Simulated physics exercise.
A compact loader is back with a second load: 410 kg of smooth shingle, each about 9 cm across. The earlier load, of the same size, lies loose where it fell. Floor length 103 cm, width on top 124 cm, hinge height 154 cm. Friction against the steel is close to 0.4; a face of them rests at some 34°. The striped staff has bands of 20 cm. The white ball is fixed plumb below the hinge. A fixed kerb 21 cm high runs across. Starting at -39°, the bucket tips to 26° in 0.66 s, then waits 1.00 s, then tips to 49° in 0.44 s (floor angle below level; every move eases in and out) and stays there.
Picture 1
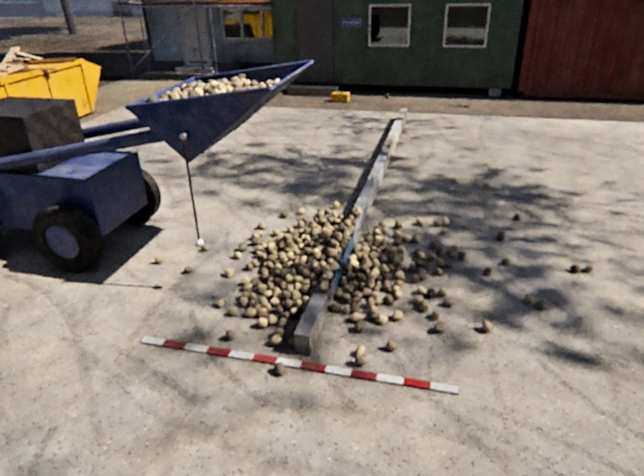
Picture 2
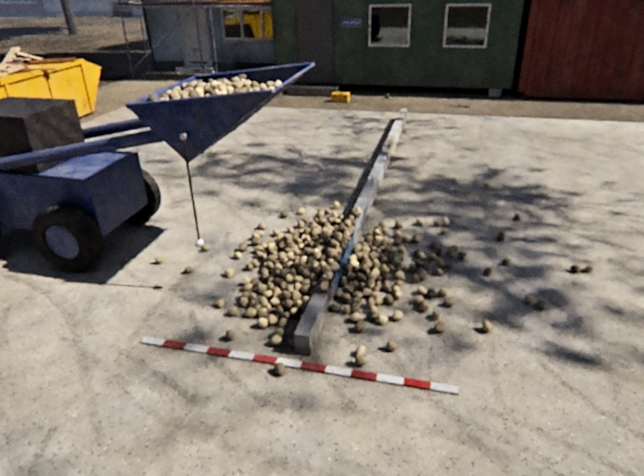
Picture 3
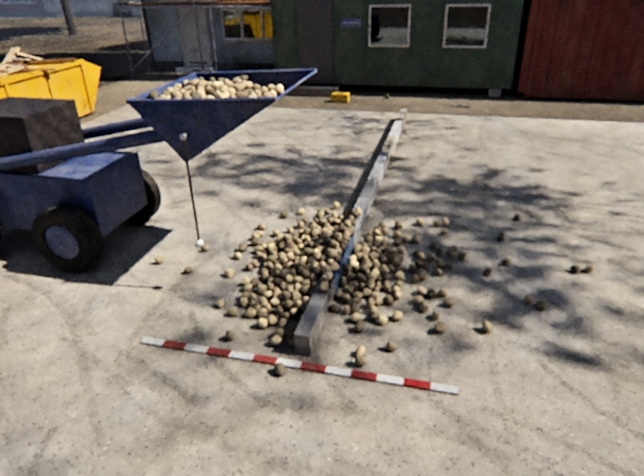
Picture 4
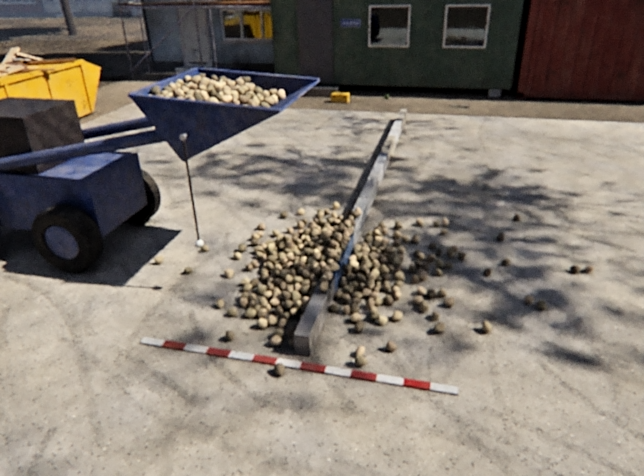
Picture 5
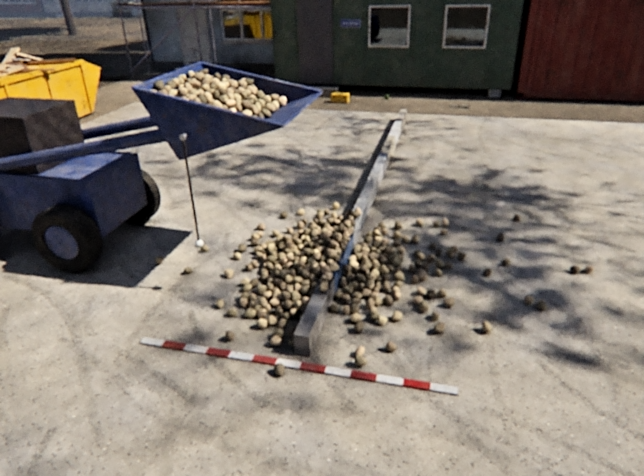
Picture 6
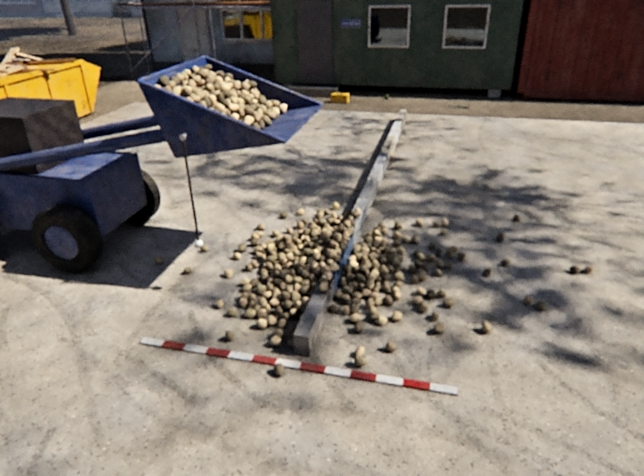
The clip shows a blue wheeled machine at left tilting its stone-filled bucket forward, the lip lowering as the back rises and the stones staying inside, while a pile of similar stones lies still across a kerb beside a red-and-white staff.
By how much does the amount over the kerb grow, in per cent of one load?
Roughly 71 per cent of a load more.
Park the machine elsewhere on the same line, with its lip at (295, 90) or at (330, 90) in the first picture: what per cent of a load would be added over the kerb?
About 95 and 100 per cent.
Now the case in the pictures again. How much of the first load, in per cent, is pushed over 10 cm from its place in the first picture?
About 20 per cent.
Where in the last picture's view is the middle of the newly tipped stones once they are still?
Around (368, 264).
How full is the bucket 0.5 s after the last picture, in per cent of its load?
Roughly 100 per cent is still inside.
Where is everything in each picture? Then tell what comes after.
In the first picture, the bucket is at -39°, its lip at (271, 89); the top of the load is at (230, 84). The earlier load is highest near (336, 245), 29 cm above ground level, 72 % on this side of the kerb, 28 % over the kerb.
In the second picture, lip at (272, 91), floor tilted -37°, highest stones at (230, 85).
In the third picture, the bucket is at -33°, its lip at (276, 99); the top of the load is at (217, 85).
In the fourth picture, the bucket is at -27°, its lip at (280, 111); the top of the load is at (196, 81).
In the fifth picture, lip at (284, 126), floor tilted -19°, highest stones at (197, 76).
In the sixth picture, lip at (285, 142), floor tilted -11°, highest stones at (199, 72).
Then, 0.2 s after the last picture the floor is at 16°; in per cent of one load, 100 in the bucket, 72 on this side of the kerb, 28 over the kerb; the foremost stones are at (529, 264).
Then, 0.5 s after the last picture the floor is at 26°; in per cent of one load, 100 in the bucket, 72 on this side of the kerb, 28 over the kerb; the foremost stones are at (529, 264).
Then, 2.2 s after the last picture the floor is at 49°; in per cent of one load, 0 in the bucket, 101 on this side of the kerb, 99 over the kerb; the foremost stones are at (544, 283).
Then, 5.0 s after the last picture the floor is at 49°; in per cent of one load, 0 in the bucket, 101 on this side of the kerb, 99 over the kerb; the foremost stones are at (545, 283). Net gain over the kerb, 71.
